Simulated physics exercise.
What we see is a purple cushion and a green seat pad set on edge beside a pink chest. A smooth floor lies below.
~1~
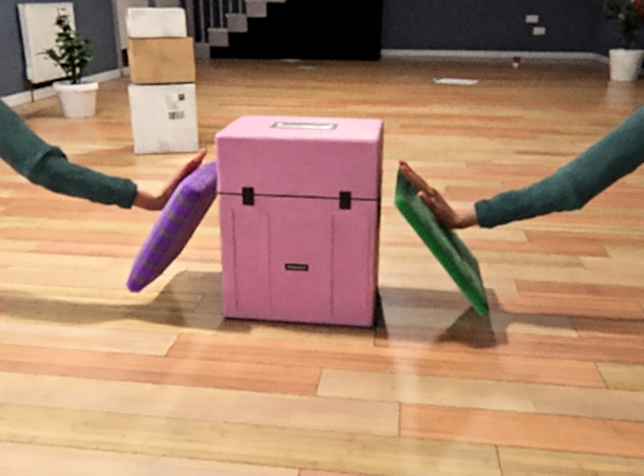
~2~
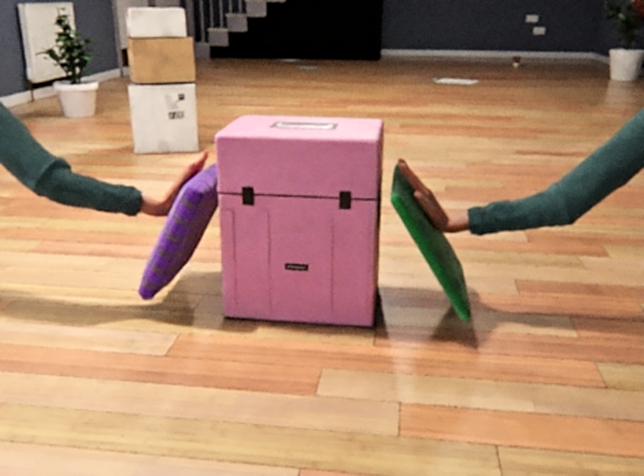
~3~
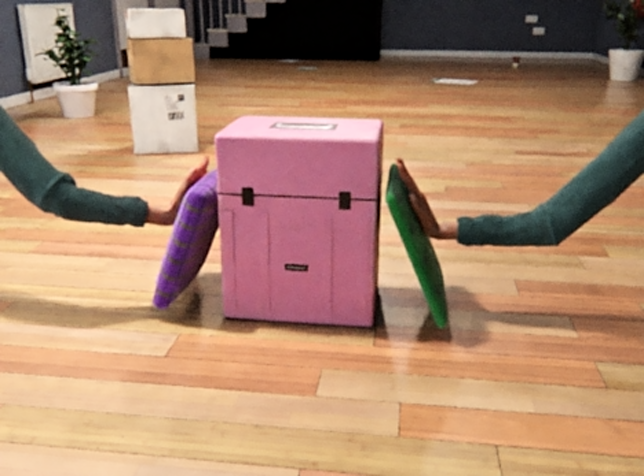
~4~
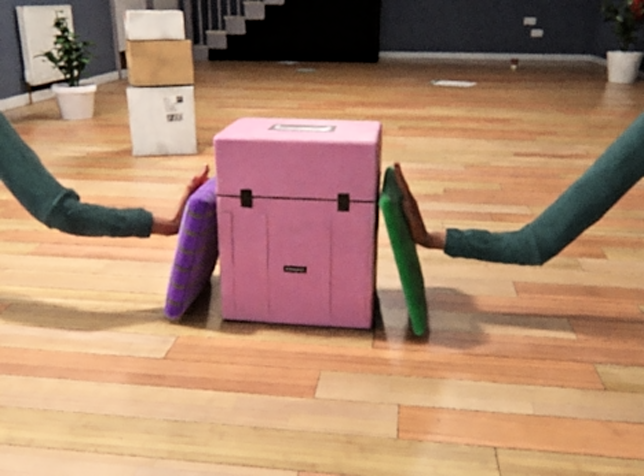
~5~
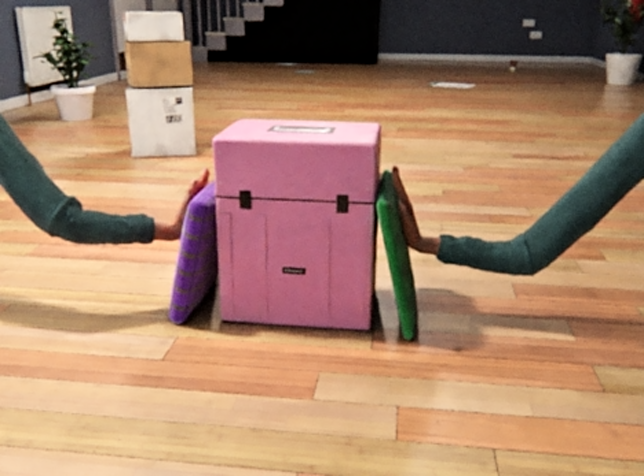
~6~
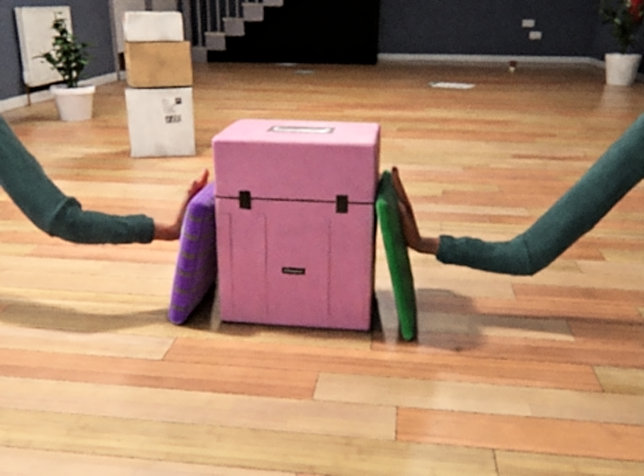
The video shows two hands holding a purple cushion and a green pad against opposite sides of a pink chest on a wooden floor. The lower edges of both move inward toward the chest, bringing them nearly upright.
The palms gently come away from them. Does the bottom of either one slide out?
Purple cushion: Bottom holds; green seat pad: Bottom holds.
Then, 0.24 s on from there, cushion propped as before near (205, 245); seat pad propped as before near (396, 250).
In the end, cushion propped as before near (205, 245); seat pad propped as before near (396, 250). The purple cushion remains propped up and the green seat pad keeps leaning.
